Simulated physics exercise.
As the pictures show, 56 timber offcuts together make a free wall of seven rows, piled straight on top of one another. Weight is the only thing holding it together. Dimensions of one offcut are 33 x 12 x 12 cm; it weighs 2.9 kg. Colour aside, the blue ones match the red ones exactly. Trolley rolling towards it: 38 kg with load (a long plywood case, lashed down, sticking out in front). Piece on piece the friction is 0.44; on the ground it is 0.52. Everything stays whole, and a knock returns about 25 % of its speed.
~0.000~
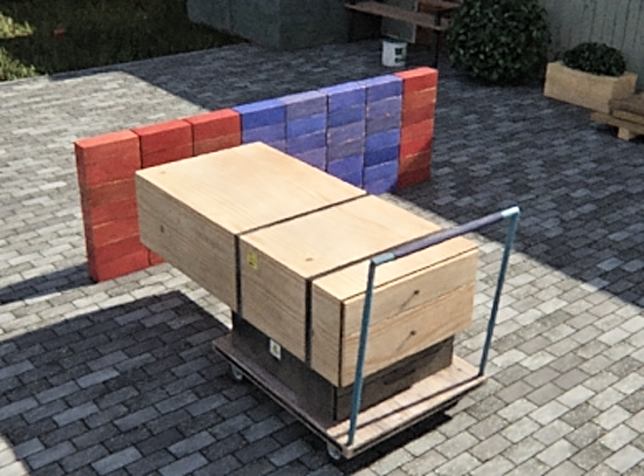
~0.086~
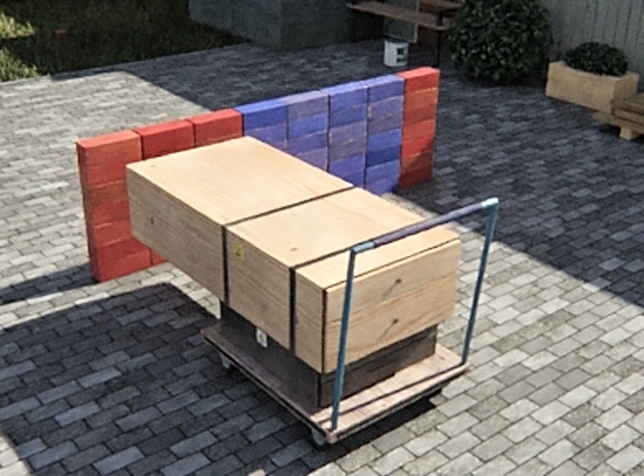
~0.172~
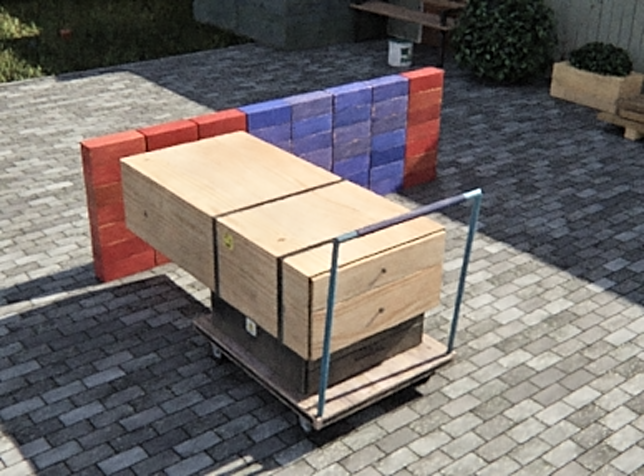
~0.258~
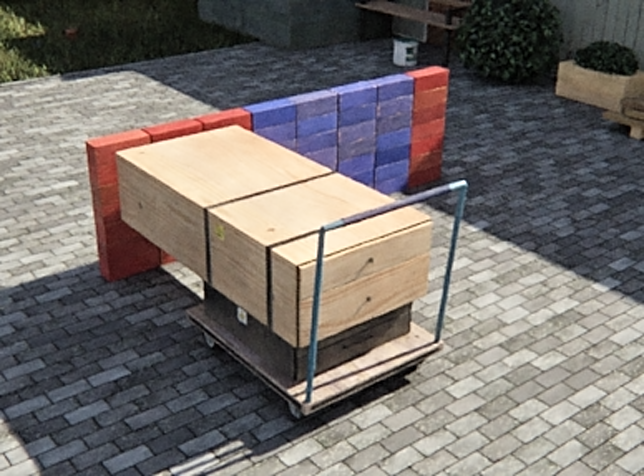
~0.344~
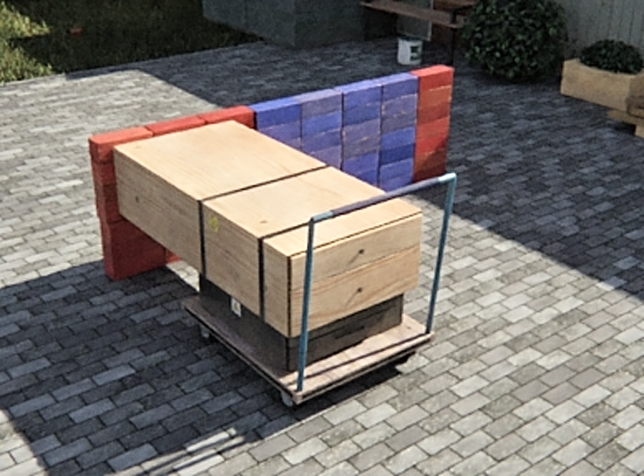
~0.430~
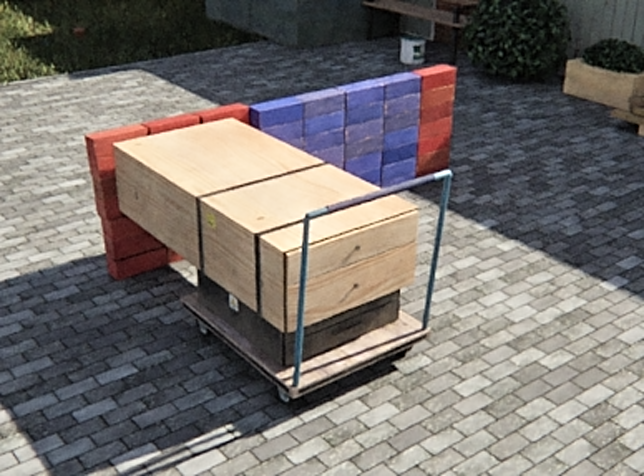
On a paved yard, a trolley carrying a long wooden case rolled toward a wall of red and blue blocks until the case pushed into its left part, shifting some red blocks slightly.
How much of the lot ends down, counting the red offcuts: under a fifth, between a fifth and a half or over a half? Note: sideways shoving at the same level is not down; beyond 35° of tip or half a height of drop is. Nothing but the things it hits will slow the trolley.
Count: Past half of the pieces.
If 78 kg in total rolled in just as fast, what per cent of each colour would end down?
Colour by colour that makes red 60, blue 0 percent.
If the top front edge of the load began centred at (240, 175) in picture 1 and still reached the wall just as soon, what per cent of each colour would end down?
You'd end up with red at 60 per cent down and blue at 0 per cent.
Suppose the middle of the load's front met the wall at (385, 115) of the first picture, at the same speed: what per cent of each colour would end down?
Down at the end: Red 20 percent, blue 40 percent.
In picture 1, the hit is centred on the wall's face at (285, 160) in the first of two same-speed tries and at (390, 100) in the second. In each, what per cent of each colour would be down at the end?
Down by colour - red: 20%, then 20%; blue: 50%, then 40%.
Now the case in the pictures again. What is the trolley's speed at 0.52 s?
About 0.4 m/s.
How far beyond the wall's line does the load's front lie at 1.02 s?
30 cm.
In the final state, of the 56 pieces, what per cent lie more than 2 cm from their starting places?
It is 30 per cent.
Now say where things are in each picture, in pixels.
In the first frame (places mark the middle of the side facing us; the camera pans a little), load (142, 197) 42 cm short of the wall; top red offcut (167, 139); top blue offcut (264, 118); nothing disturbed.
Load (133, 190) 30 cm short of the wall; top red offcut (169, 139), in the second frame.
Load (127, 184) 18 cm short of the wall; top red offcut (173, 140), in the third frame.
Load (122, 176) 7 cm short of the wall; top red offcut (178, 139), in the fourth frame.
Load (119, 170) 19 mm into the wall's line; 12 disturbed, none down, in the fifth frame.
Load (119, 167) 6 cm into the wall's line; top red offcut (176, 132) leaning 6°; top blue offcut (282, 116); steepest lean 6°, the offcut at (122, 143); 18 disturbed, none down, in the sixth frame.
After 0.52 s, load 10 cm past the wall's line, still rolling; none of the 28 red offcuts down (0 of 56 in all colours); top red offcut leaning 13°.
After 0.68 s, load 17 cm past the wall's line, still rolling; 6 of the 28 red offcuts down (6 of 56 in all colours); top red offcut leaning 31°, 8 cm lower.
After 0.86 s, load 23 cm past the wall's line, still rolling; 18 of the 28 red offcuts down (18 of 56 in all colours); top red offcut leaning 64°, 36 cm lower.
After 1.02 s, load 29 cm past the wall's line, still rolling; 18 of the 28 red offcuts down (18 of 56 in all colours); top red offcut on its side.
At rest (1.6 s), load 44 cm past the wall's line, still rolling; 18 of the 28 red offcuts down (18 of 56 in all colours); top red offcut on its side; top blue offcut unmoved. That is 64 per cent. As the last picture would show them, middles, top red offcut near (124, 198), top blue offcut near (276, 113).
